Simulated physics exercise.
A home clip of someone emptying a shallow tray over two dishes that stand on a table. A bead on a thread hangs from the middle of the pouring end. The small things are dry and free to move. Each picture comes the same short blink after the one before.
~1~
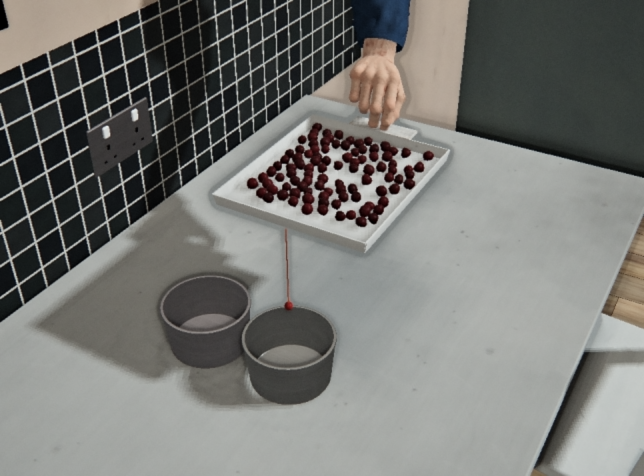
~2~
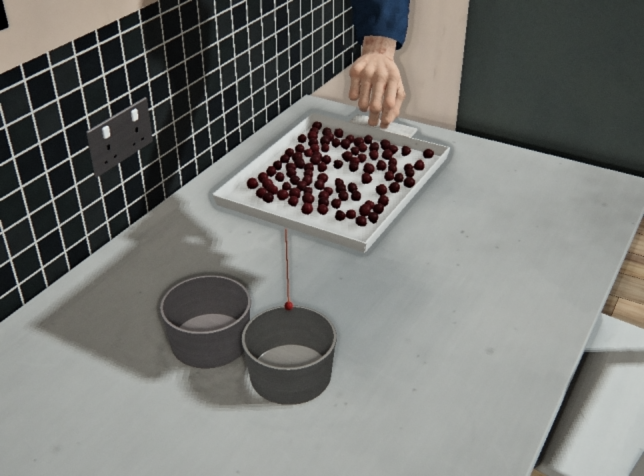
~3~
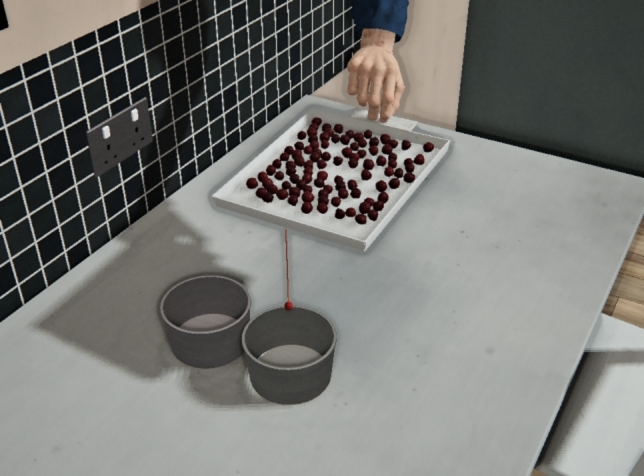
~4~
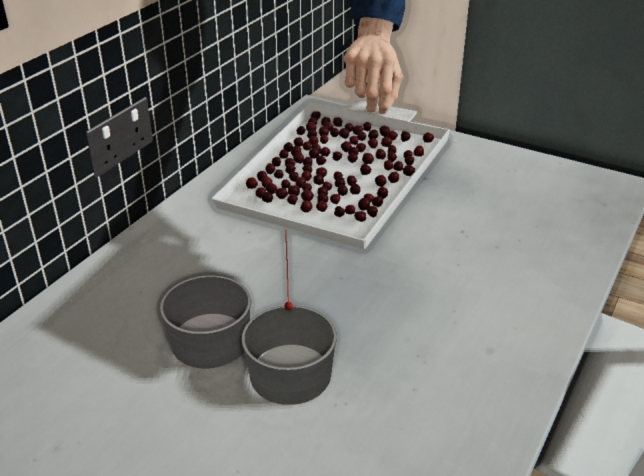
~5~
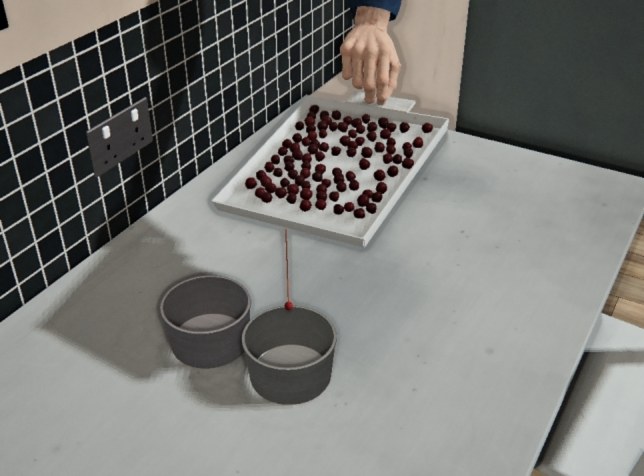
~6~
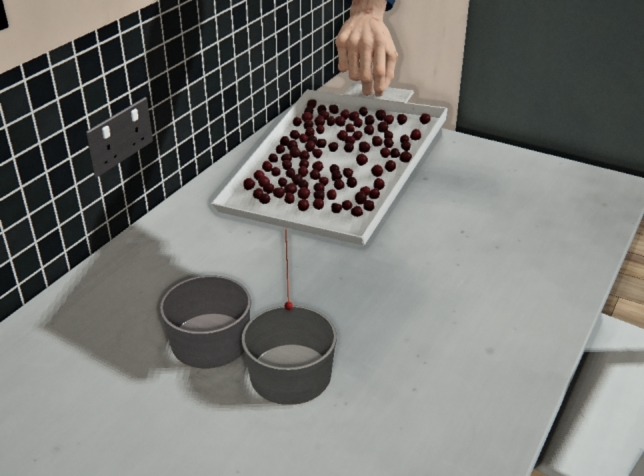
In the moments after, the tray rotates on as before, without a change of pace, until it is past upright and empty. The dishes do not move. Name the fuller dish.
The left dish gets more.
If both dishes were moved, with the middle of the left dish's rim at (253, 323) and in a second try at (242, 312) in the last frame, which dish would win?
At the first place the left one, at the second the left one.
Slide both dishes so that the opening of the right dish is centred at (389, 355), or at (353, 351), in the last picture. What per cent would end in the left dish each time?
In turn 10 and 30 in a hundred.
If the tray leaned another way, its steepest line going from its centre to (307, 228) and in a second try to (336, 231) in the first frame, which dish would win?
At the first place the right dish, at the second the right-hand dish.
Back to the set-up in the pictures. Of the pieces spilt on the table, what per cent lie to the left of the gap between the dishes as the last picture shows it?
Close to 70 per cent.
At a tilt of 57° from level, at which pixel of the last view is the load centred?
Around (266, 174).
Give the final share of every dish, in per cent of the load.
The left dish has 70 per cent, the right dish has 10.
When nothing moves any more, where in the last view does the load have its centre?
At about (211, 336).
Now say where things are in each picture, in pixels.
Corners of the pouring end near (216, 193) and (365, 241), level; middle of the load near (322, 168), dried cherries; left dish near (181, 344); right dish near (265, 380); bead on its thread near (289, 306), in the first frame.
Corners of the pouring end near (216, 194) and (365, 241), level; middle of the load near (322, 168), in the second frame.
Corners of the pouring end near (216, 195) and (364, 240), tipped barely, lowest at the left corner; middle of the load near (322, 165), in the third frame.
Corners of the pouring end near (215, 197) and (363, 238), tipped a little, lowest at the left corner; middle of the load near (321, 161), in the fourth frame.
Corners of the pouring end near (215, 200) and (362, 236), tipped a little, lowest at the left corner; middle of the load near (320, 157), in the fifth frame.
Corners of the pouring end near (215, 202) and (361, 235), tipped a little, lowest at the left corner; middle of the load near (317, 153); left dish near (181, 344); right dish near (265, 380), in the sixth frame.
Shortly afterwards, tray tipped steeply; all but a few on the tray; only a few in the air.
Next, tray tipped right over; all but a few on the tray; only a few in the left dish.
Some moments later, tray tipped past a quarter turn; a little in the right dish; near two thirds in the left dish; near a quarter outside both.
In the end, tray tipped past a quarter turn; a little in the right dish; near two thirds in the left dish; near a quarter outside both.
